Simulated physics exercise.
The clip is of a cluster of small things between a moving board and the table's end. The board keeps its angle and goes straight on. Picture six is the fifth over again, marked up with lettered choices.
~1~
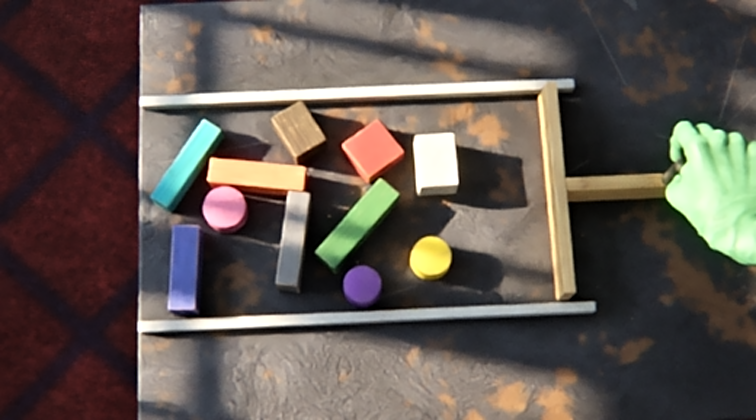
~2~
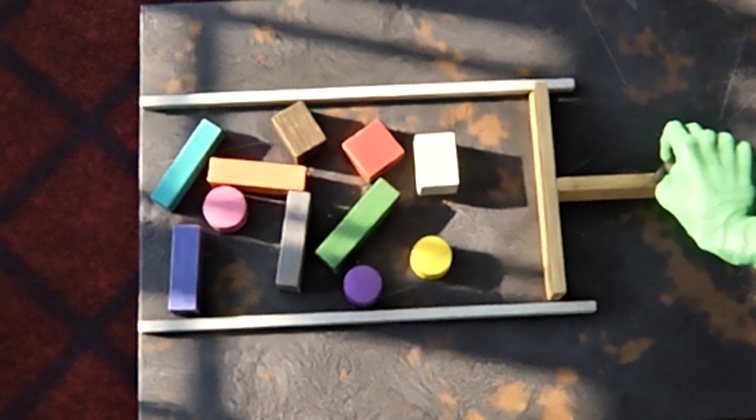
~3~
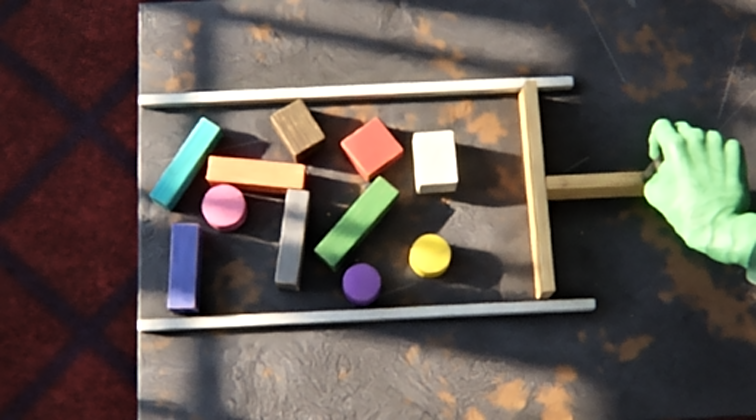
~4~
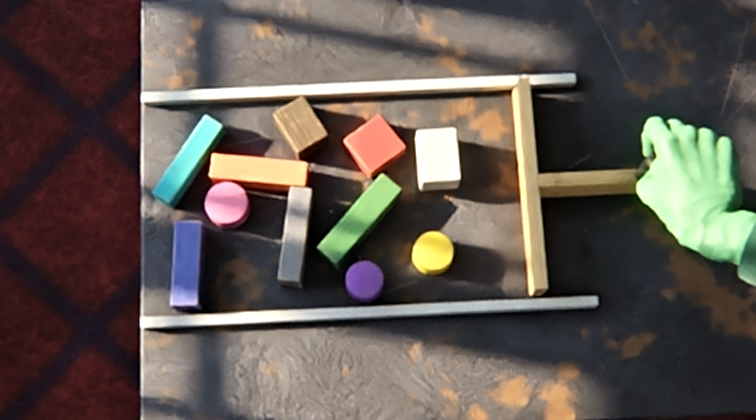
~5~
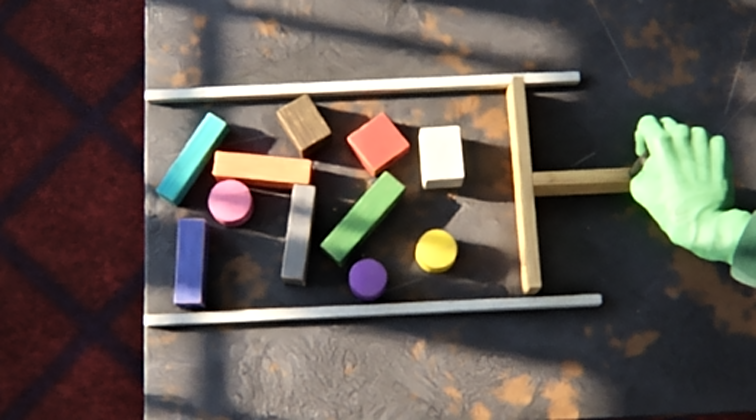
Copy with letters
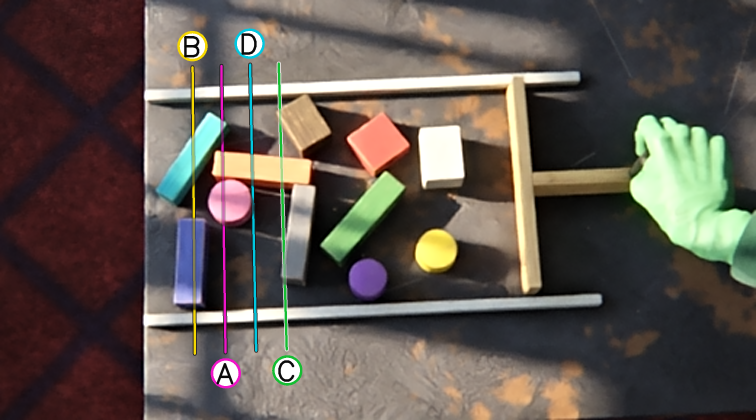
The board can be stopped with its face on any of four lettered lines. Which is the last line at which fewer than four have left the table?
Up to line D.
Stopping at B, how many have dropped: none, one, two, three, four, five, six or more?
In all, six or more.
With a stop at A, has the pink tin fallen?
Yes.
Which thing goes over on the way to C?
The turquoise stick goes over.
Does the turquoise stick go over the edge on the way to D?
Yes.
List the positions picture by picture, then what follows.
In the first frame, black block (299, 133); yellow tin (432, 259); purple tin (363, 287).
In the second frame, board (551, 184); turquoise stick (188, 166).
In the third frame, board (540, 183); blue bar (186, 269).
In the fourth frame, board (533, 181); green bar (360, 222).
In the fifth frame, board (527, 179); grey bar (300, 235); pink tin (231, 204); black block (305, 126).
On the marked copy, A at (223, 205); B at (194, 206); C at (283, 202); D at (253, 203).
Following D. Soon after the start, board (429, 184); black block (300, 127); yellow tin (406, 253).
Later, board (330, 188); turquoise stick (178, 162); black block (222, 121).
In the end, board (255, 191); turquoise stick over the edge; blue bar over the edge; two fallen.
As for the rest, A drops five; B drops eight; C is within the limit but short.
